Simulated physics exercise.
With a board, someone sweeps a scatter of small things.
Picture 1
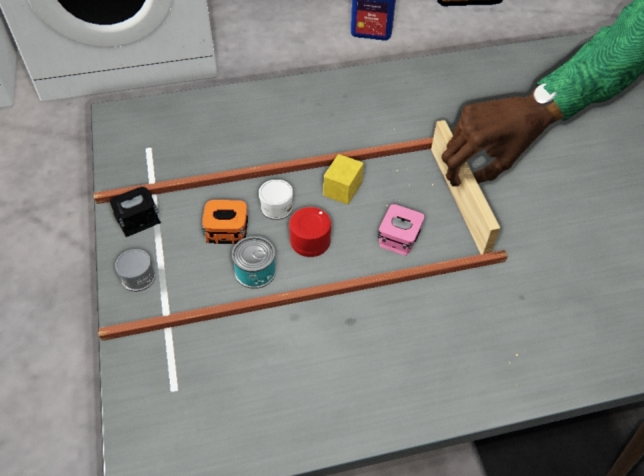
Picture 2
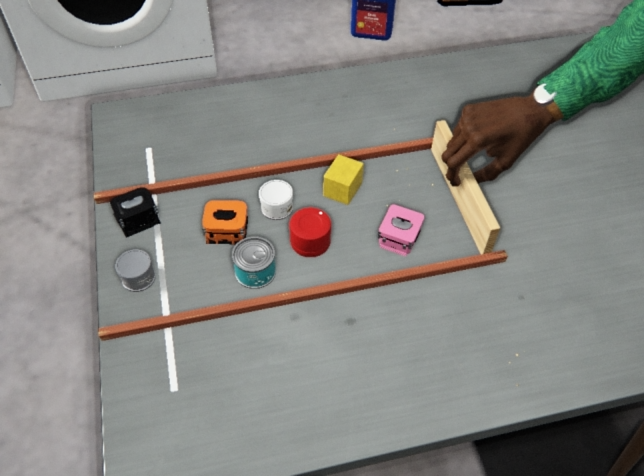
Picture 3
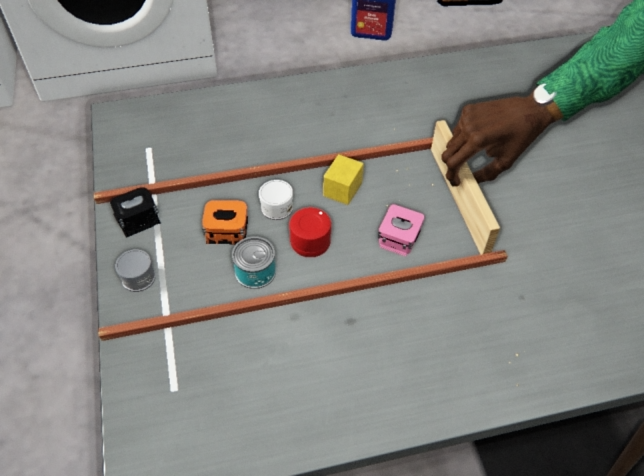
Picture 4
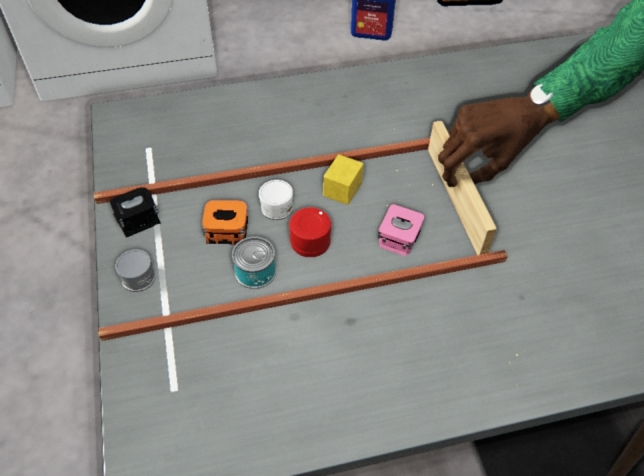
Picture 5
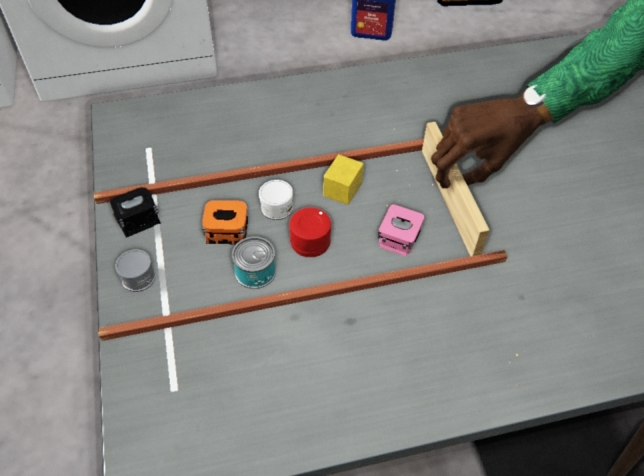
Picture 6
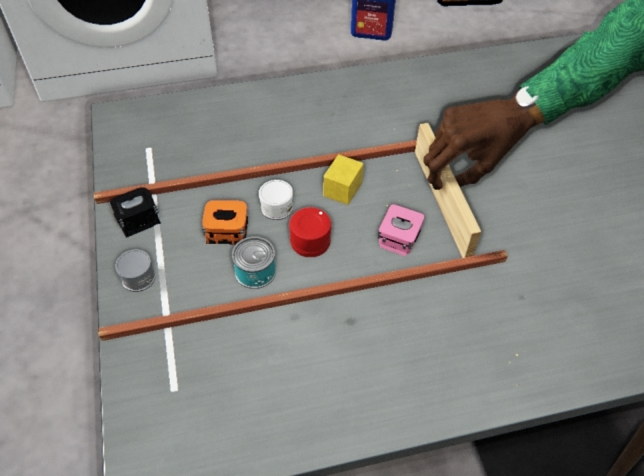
A wooden board, held by a hand in a green sleeve, stayed still at first, then slid slightly left between two rails, while the scattered tins and small cases ahead of it did not move.
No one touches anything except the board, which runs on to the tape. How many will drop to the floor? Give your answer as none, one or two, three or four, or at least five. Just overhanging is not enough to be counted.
The count is one or two.
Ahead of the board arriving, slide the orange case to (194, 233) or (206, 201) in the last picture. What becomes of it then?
At the first spot it remains in place, and at the second it remains in place.
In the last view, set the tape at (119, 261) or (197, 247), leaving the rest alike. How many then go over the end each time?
First try 5, second try 0.
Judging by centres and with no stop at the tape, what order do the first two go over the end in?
In order: The grey pot, the black case.
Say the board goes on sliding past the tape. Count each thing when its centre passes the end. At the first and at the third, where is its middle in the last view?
At (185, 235) for the first, at (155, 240) for the third.
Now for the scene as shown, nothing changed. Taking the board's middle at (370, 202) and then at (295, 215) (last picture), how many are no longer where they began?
Moved so far: 2, later 6.
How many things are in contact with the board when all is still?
Well, it touches 3.
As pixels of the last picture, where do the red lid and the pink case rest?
In the last picture the red lid sits at (137, 257) while the pink case sits at (144, 292).
Soon after, none off yet; grey pot at rest near (136, 271); black case at rest near (135, 211); orange case at rest near (226, 223).
At rest, the number that fall off is one or two; fallen, black case and grey pot.
